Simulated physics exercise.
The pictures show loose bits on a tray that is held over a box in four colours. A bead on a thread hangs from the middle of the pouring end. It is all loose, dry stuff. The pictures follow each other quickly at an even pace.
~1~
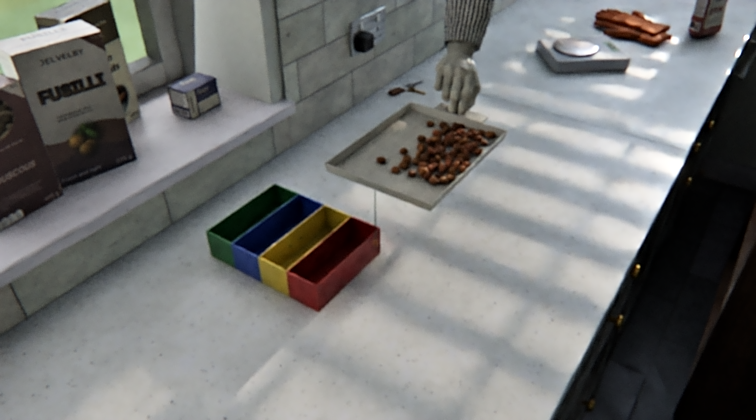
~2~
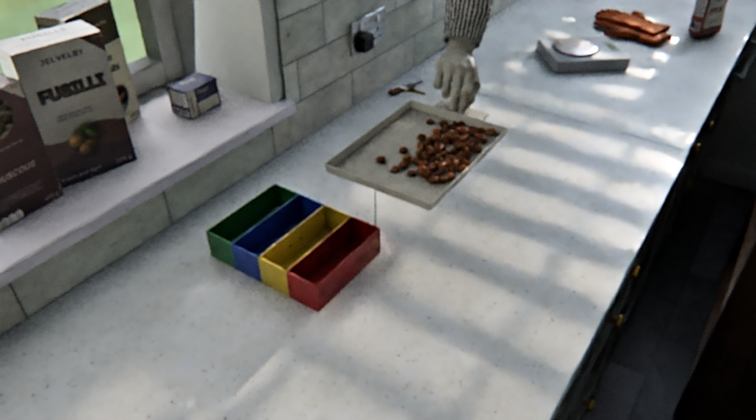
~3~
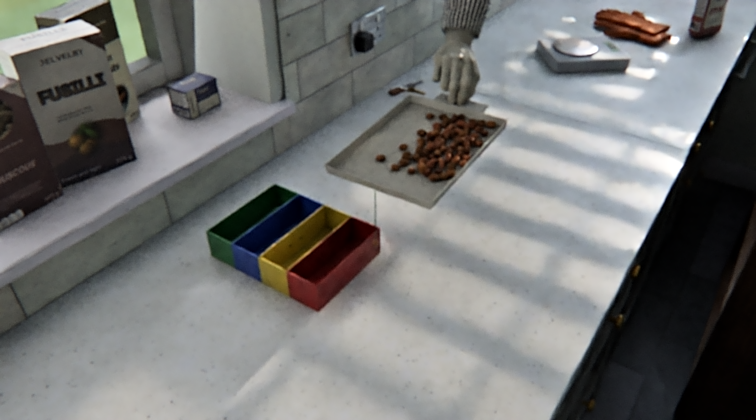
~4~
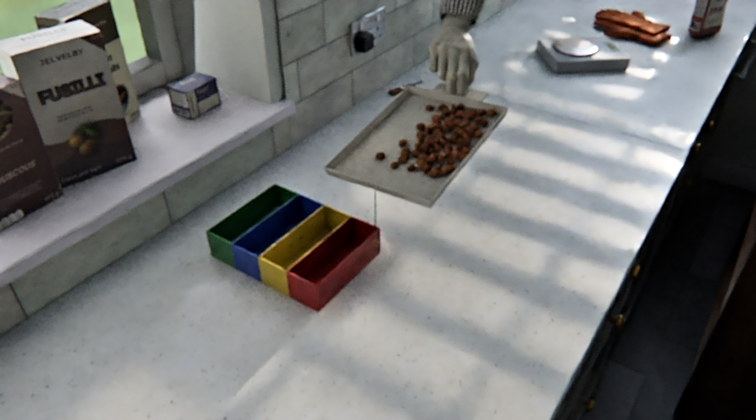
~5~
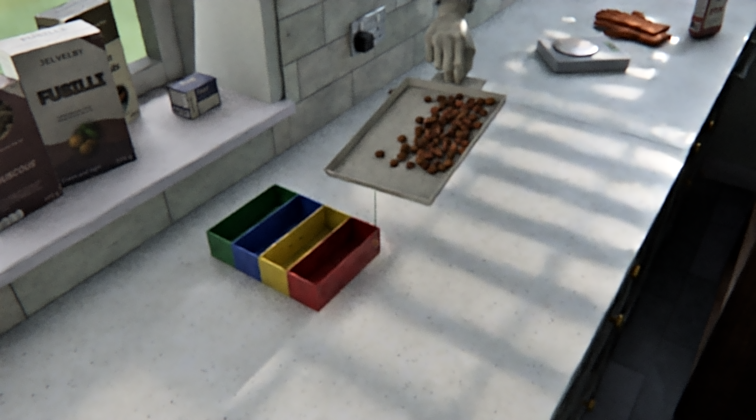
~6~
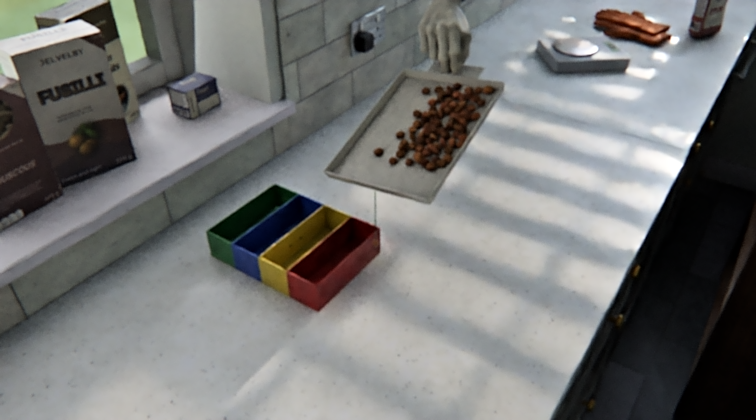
Gloved hand tilting a tray of brown kibble above a countertop, its near left corner dipping beside a four-coloured box.
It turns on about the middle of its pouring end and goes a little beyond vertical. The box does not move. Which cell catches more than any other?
It favours the red compartment.
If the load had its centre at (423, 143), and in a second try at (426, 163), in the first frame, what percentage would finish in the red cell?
First some 50, then 50 per cent.
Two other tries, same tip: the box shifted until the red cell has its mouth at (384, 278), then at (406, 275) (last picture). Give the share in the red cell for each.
The first gives 0 %, the second 0 %.
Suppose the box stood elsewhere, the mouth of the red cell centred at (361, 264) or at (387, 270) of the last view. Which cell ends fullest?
The first try: The cell in yellow. The second: The blue cell.
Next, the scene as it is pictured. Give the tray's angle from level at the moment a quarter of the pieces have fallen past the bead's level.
Around 75° of tilt.
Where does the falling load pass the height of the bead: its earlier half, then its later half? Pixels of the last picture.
Around (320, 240) and then (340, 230).
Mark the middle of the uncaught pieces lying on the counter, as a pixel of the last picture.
Around (358, 300).
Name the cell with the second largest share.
The runner-up: The yellow one.
Shortly afterwards, tray tipped steeply; the bulk on the tray; near a quarter falling or outside the box.
Next, tray tipped past a quarter turn; a little on the tray; near a third in the red cell; near a quarter in the yellow cell; near a quarter falling or outside the box.
Some moments later, tray tipped past a quarter turn; near half in the red cell; near a third in the yellow cell; a little falling or outside the box.
In the end, tray tipped past a quarter turn; near half in the red cell; near a third in the yellow cell; none at all in the blue cell; none at all in the green cell; a little outside the box.
